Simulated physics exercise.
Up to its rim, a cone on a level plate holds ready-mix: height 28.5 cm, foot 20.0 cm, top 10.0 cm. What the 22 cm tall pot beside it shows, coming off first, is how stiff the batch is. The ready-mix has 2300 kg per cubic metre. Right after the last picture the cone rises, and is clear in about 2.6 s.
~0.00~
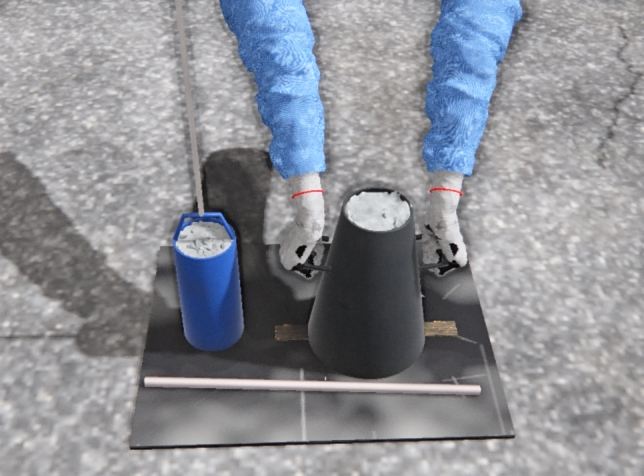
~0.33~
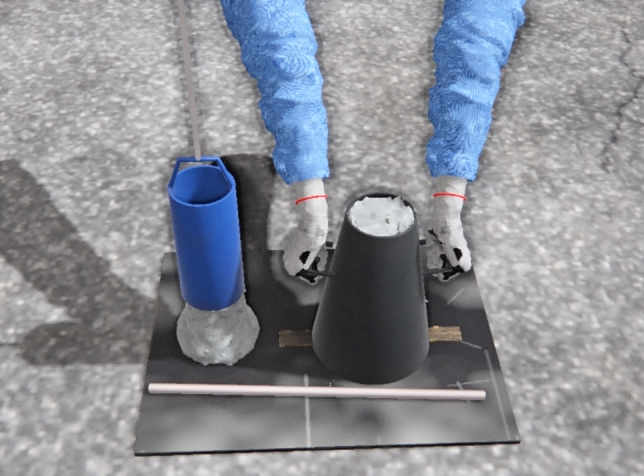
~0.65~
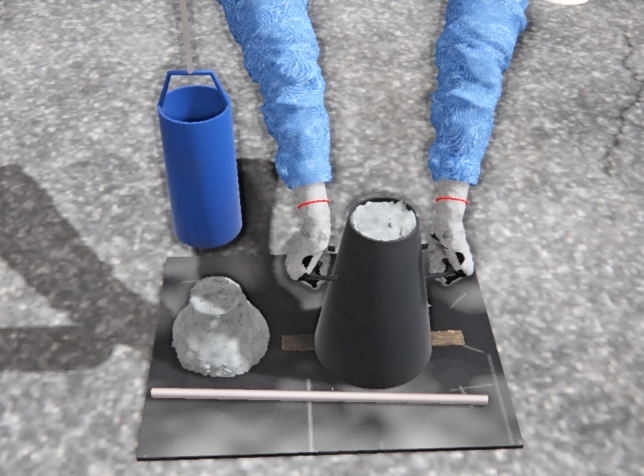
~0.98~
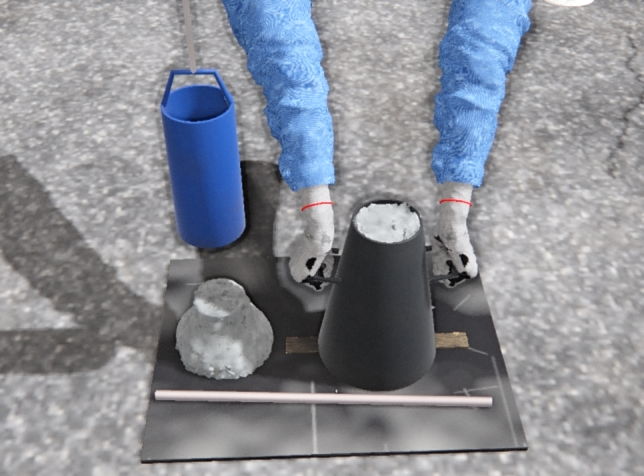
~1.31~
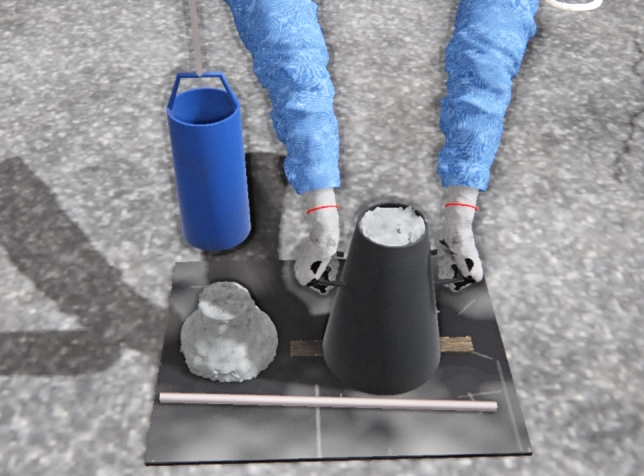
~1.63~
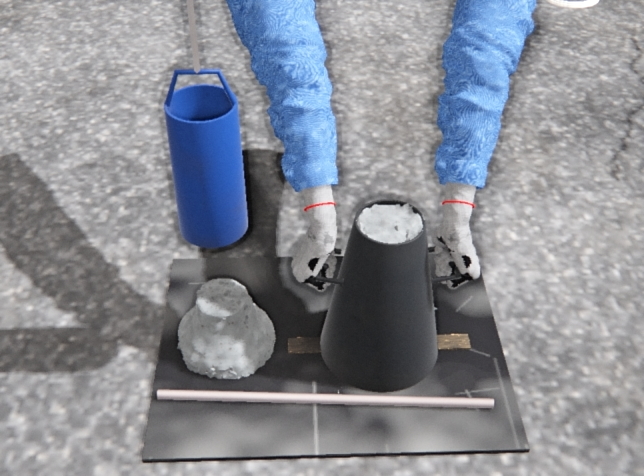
A blue cylinder rose off a dark board and settled back behind its left side, leaving a squat grey mound, while two gloved hands stayed beside the filled black cone, which did not lift.
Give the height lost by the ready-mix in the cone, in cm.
12 cm.
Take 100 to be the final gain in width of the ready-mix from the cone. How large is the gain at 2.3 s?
70 %.
After 2.3 s, the cone is up 7.0 cm; the ready-mix has come down 8.1 cm to 20 cm and is 26 cm wide.
After 2.9 s, the cone is up 17 cm; the ready-mix has come down 11 cm to 17 cm and is 28 cm wide.
After 3.6 s, the cone is up 29 cm; the ready-mix has come down 11 cm to 17 cm and is 28 cm wide.
After 4.4 s, the cone is clear; the ready-mix has come down 12 cm to 17 cm and is 29 cm wide.
After 4.9 s, at rest, the cone is clear; the ready-mix has come down 12 cm to 17 cm and is 29 cm wide.
